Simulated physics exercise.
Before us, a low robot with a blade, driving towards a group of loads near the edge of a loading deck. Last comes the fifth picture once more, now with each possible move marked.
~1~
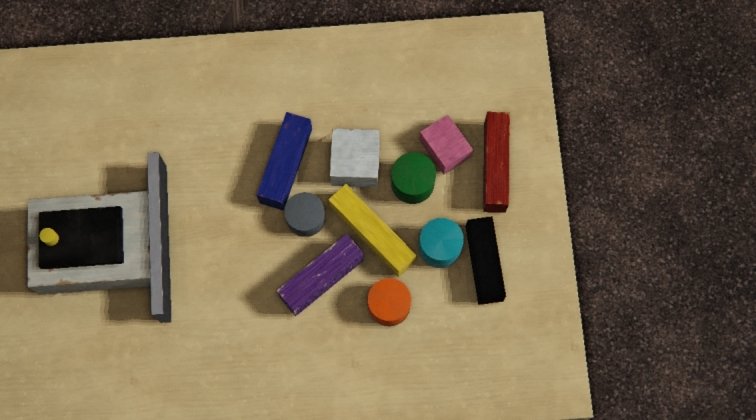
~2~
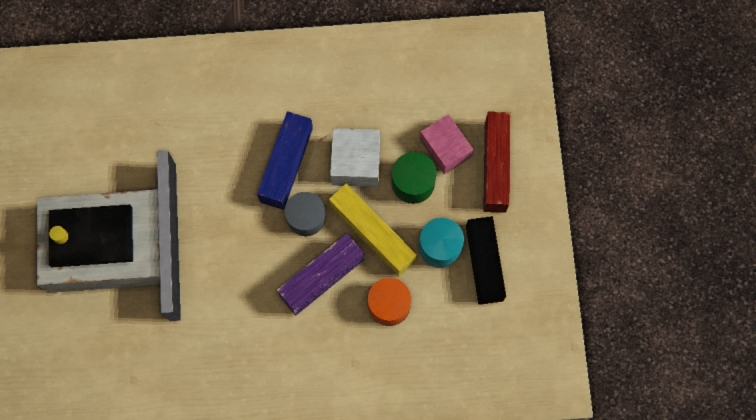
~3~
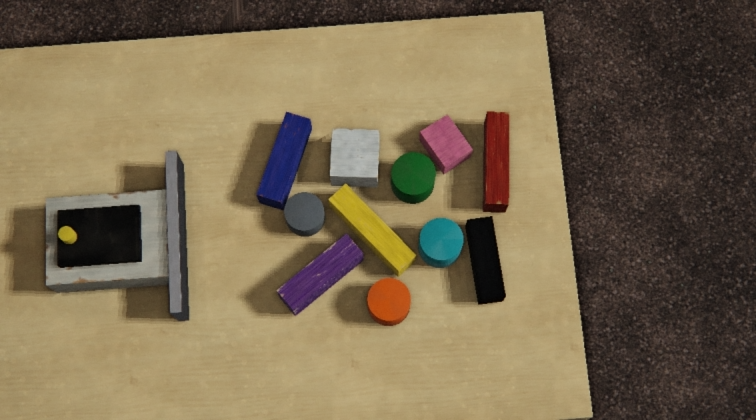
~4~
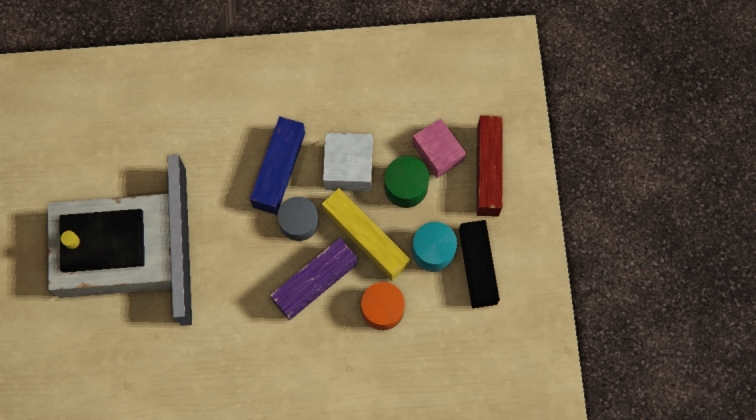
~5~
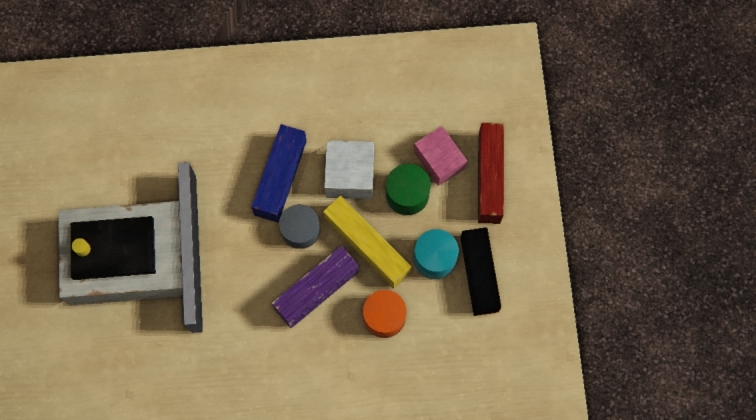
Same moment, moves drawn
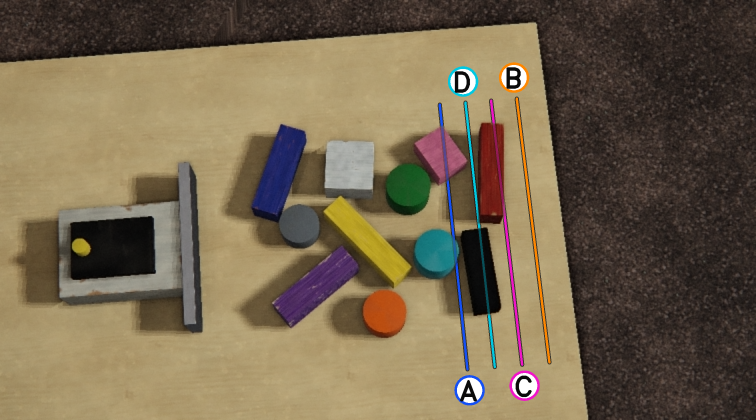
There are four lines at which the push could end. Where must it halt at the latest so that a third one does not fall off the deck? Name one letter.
Up to line A.
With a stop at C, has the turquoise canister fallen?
By then, yes.
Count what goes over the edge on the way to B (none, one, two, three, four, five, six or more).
In all, six or more.
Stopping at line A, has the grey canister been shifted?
Yes.
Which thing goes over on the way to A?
It is the red bar.
On the marked copy, A at (453, 233); B at (533, 226); C at (506, 228); D at (480, 231).
Taking A. A third of the way, robot (215, 239); blue bar (299, 167); purple bar (335, 282).
Two thirds of the way, robot (310, 232); red bar (506, 177); black stick (495, 273).
When it is over, robot (384, 226); red bar over the edge; black stick (559, 272); one fallen.
As for the rest, B drops eight; C drops five; D drops four.
